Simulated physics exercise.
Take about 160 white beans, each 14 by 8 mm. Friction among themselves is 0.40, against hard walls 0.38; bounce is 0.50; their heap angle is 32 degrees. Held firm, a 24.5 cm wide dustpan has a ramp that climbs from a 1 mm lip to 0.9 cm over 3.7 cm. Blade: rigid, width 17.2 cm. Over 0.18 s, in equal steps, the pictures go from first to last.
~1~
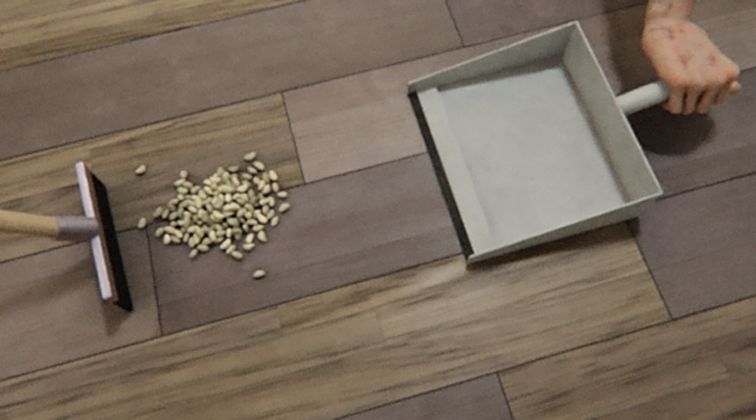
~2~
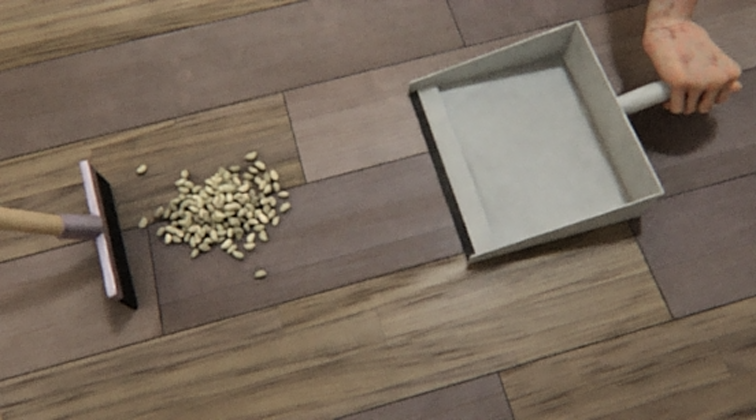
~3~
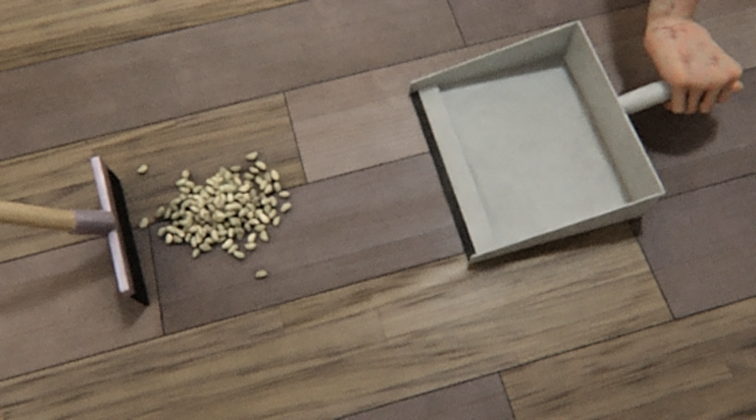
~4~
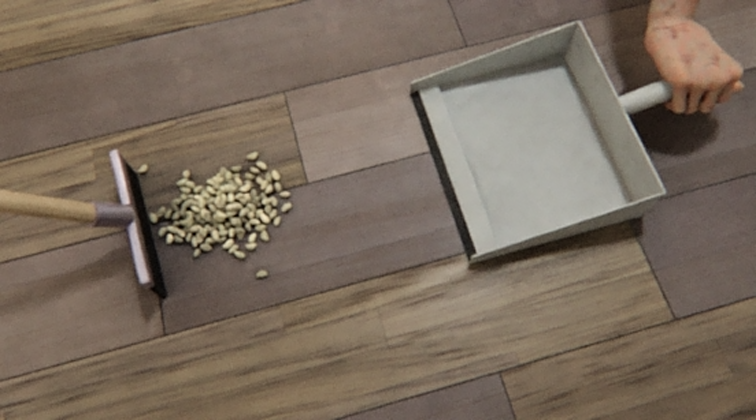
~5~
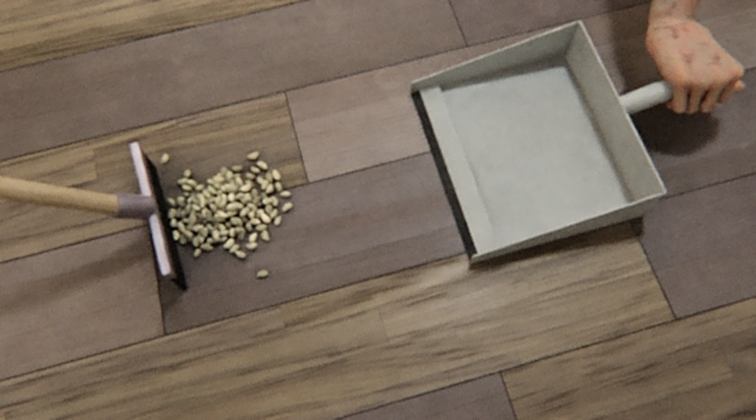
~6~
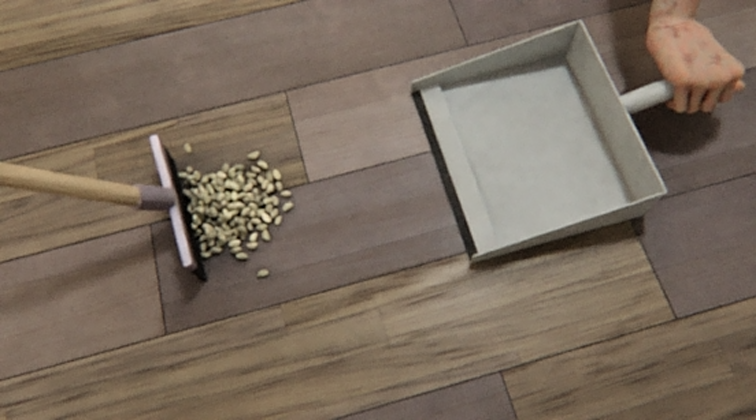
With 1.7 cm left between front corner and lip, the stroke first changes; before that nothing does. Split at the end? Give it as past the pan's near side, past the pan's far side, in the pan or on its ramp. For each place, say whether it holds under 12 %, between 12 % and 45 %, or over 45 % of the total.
Near side: Under 12 %, far side: Between 12 % and 45 %, pan: Between 12 % and 45 %.
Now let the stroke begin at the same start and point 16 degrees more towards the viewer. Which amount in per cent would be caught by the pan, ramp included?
I'd put it at close to 30 percent.
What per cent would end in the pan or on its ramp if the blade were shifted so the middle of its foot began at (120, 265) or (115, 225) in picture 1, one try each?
Around 40 percent, then around 35 percent.
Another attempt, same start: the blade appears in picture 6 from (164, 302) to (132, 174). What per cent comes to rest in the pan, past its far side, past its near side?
You'd see pan at 5, far at 0 and near at 5.
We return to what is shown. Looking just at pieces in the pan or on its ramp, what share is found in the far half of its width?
About 90 percent of it.
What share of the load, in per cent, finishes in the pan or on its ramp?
Estimate: Close to 40 %.
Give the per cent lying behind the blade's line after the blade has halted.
Roughly 15 percent of it.
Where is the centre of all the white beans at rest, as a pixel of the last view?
I'd put it at about (428, 128).
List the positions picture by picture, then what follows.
Blade from (111, 297) to (84, 170), moved 0.0 cm, 0 of the pieces shifted so far; middle of the pieces at (218, 208); pan at (532, 148), in the first picture.
Blade from (116, 295) to (89, 168), moved 0.4 cm, 0 of the pieces shifted so far; middle of the pieces at (219, 207), in the second picture.
Blade from (128, 291) to (100, 165), moved 1.7 cm, 0 of the pieces shifted so far; middle of the pieces at (220, 207), in the third picture.
Blade from (148, 283) to (118, 158), moved 3.8 cm, 1 of the pieces shifted so far; middle of the pieces at (221, 207), in the fourth picture.
Blade from (170, 274) to (138, 151), moved 6.2 cm, 18 of the pieces shifted so far; middle of the pieces at (222, 207), in the fifth picture.
Blade from (191, 265) to (158, 143), moved 8.5 cm, 90 of the pieces shifted so far; middle of the pieces at (226, 203); pan at (536, 147), in the sixth picture.
Then, 0.21 s after the last picture, middle of the blade 17 cm from the lip; 0 % over the lip, far side 10 %, near side 0 %.
Then, 0.36 s after the last picture, middle of the blade 7 cm from the lip; 0 % over the lip, far side 15 %, near side 0 %.
Then, 0.63 s after the last picture, middle of the blade 2 cm from the lip; 40 % over the lip, far side 15 %, near side 0 %.
In the end, near side 0 %, far side 15 %, pan 40 %, in front of the lip or behind the blade 40 %.
